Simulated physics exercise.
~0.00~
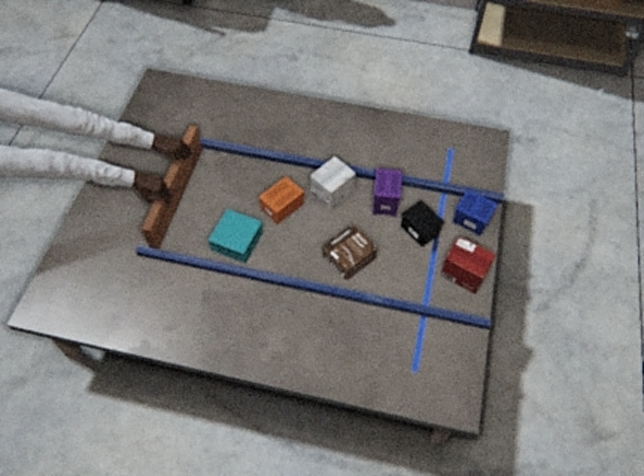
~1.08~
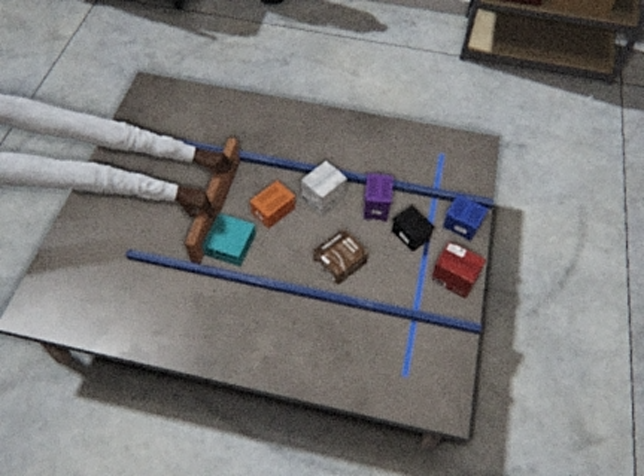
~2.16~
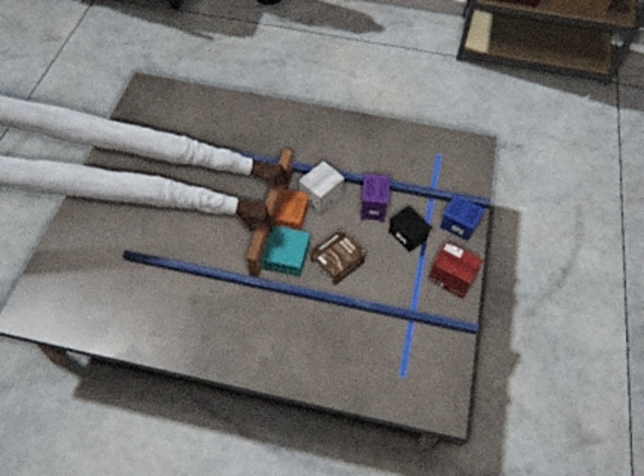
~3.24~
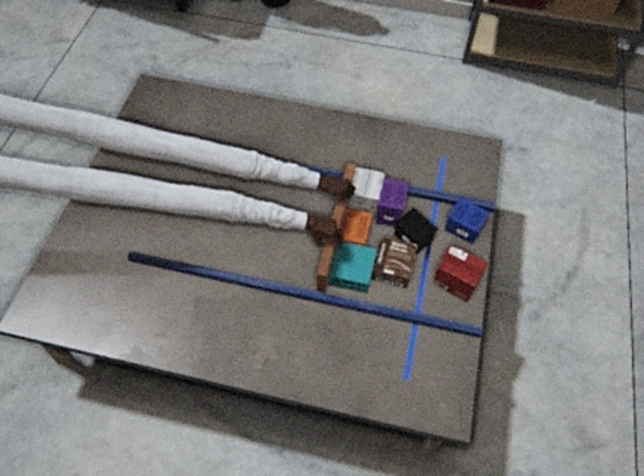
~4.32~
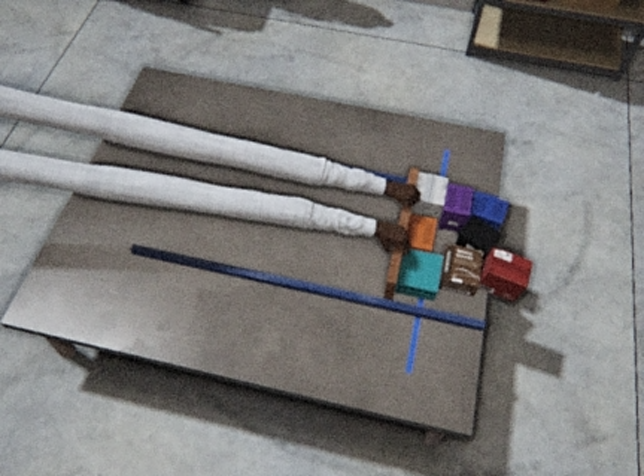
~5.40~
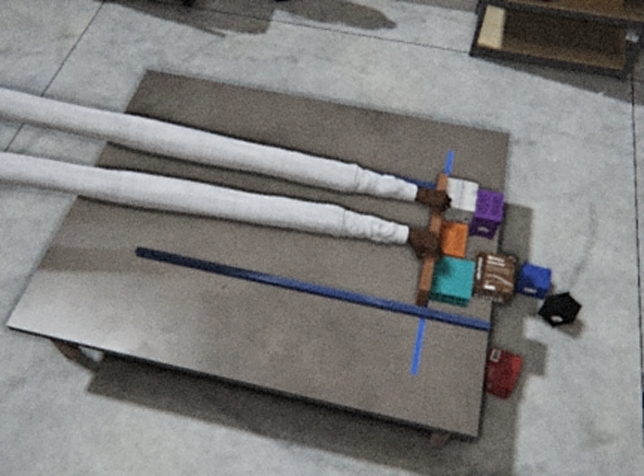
Two hands slid an upright wooden plank to the right across a table, gathering the colored boxes and pushing them along until it reached the blue tape strip, and the black, red and blue ones ended up off the right edge.
